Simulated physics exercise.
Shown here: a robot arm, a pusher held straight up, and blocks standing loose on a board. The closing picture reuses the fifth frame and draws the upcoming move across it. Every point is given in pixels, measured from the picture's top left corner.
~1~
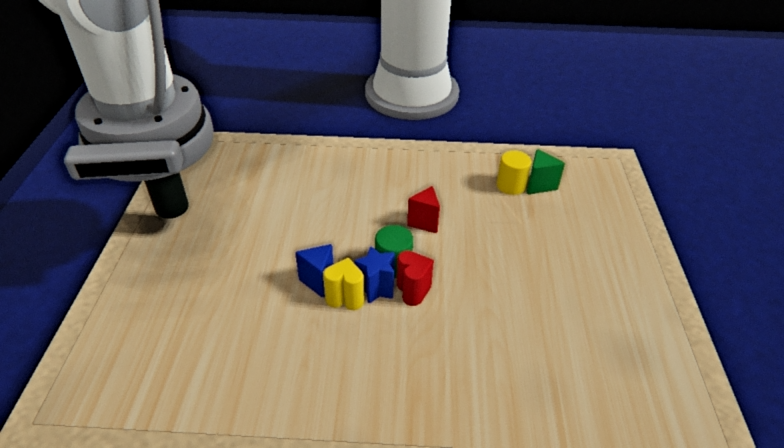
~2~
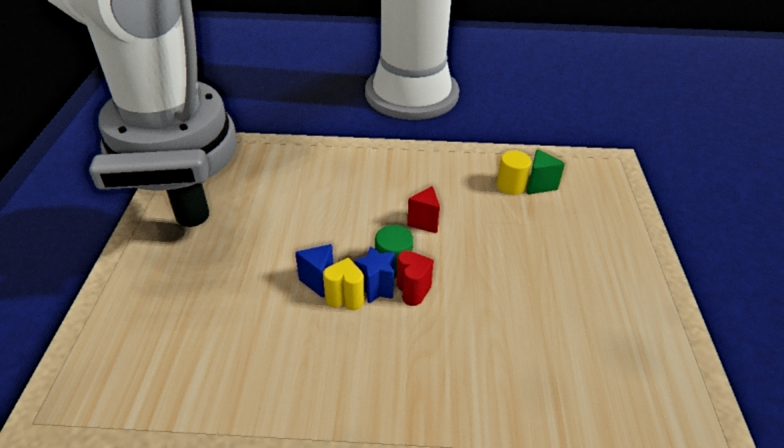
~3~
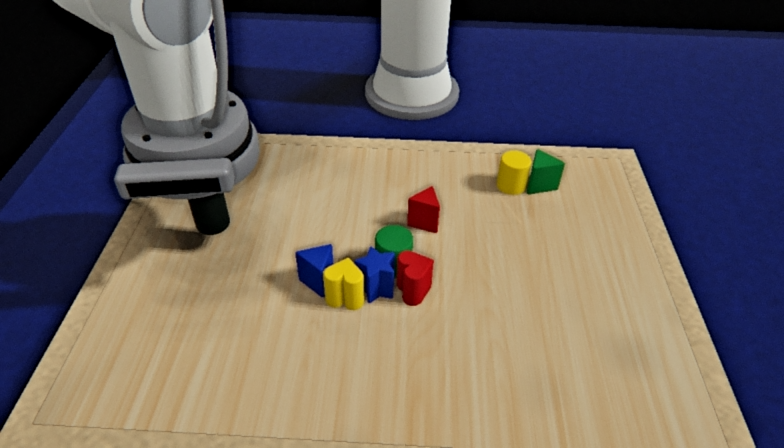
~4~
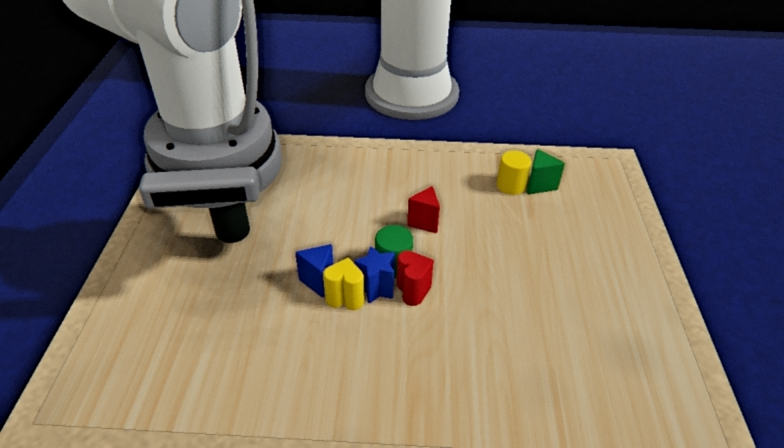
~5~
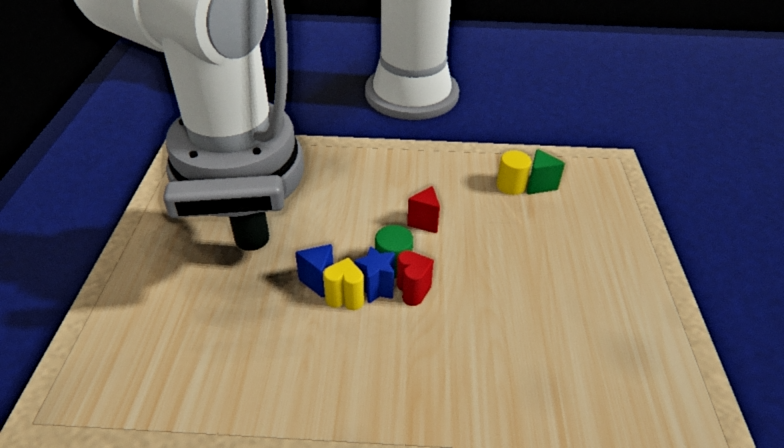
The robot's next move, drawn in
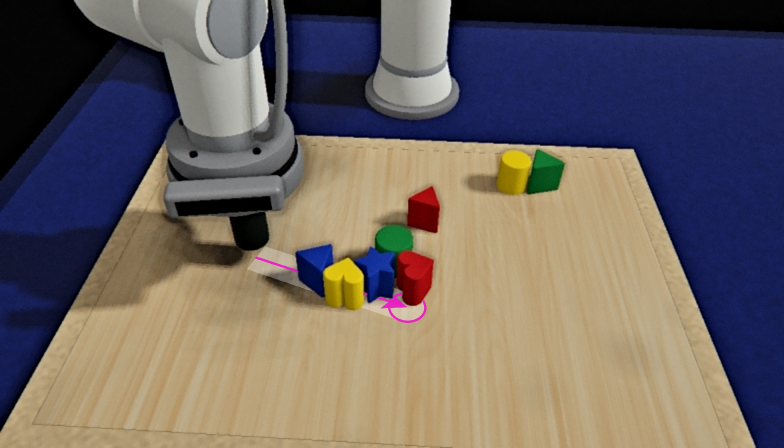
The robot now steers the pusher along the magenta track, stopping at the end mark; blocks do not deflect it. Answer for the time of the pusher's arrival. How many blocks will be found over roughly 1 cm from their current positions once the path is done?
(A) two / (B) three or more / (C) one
(B)
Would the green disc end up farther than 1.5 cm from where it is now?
The answer is no.
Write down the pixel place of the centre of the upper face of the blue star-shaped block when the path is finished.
By then it is at (442, 277).
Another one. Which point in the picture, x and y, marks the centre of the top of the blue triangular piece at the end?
Final place: (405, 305).
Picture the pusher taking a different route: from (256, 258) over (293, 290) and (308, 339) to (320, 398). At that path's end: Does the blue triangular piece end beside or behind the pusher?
I believe so.
The line goes in a line from (256, 258) to (407, 307).
The first path, step by step. One third of the way, pusher at (302, 256); blue triangular piece at (328, 265), turned 20° clockwise; yellow heart-shaped block at (349, 278), turned 25° anticlockwise.
Two thirds of the way, pusher at (354, 273); blue triangular piece at (370, 290), turned 65° clockwise; yellow heart-shaped block at (376, 312), turned 20° clockwise; blue star-shaped block at (394, 269), turned 35° anticlockwise; red heart-shaped block at (424, 262), turned 20° anticlockwise.
At the end, pusher at (408, 290); blue triangular piece at (403, 305), turned 135° clockwise; yellow heart-shaped block at (378, 325), turned 65° clockwise; blue star-shaped block at (442, 277), turned 45° anticlockwise; green disc unmoved; red heart-shaped block at (468, 266), turned 35° anticlockwise.
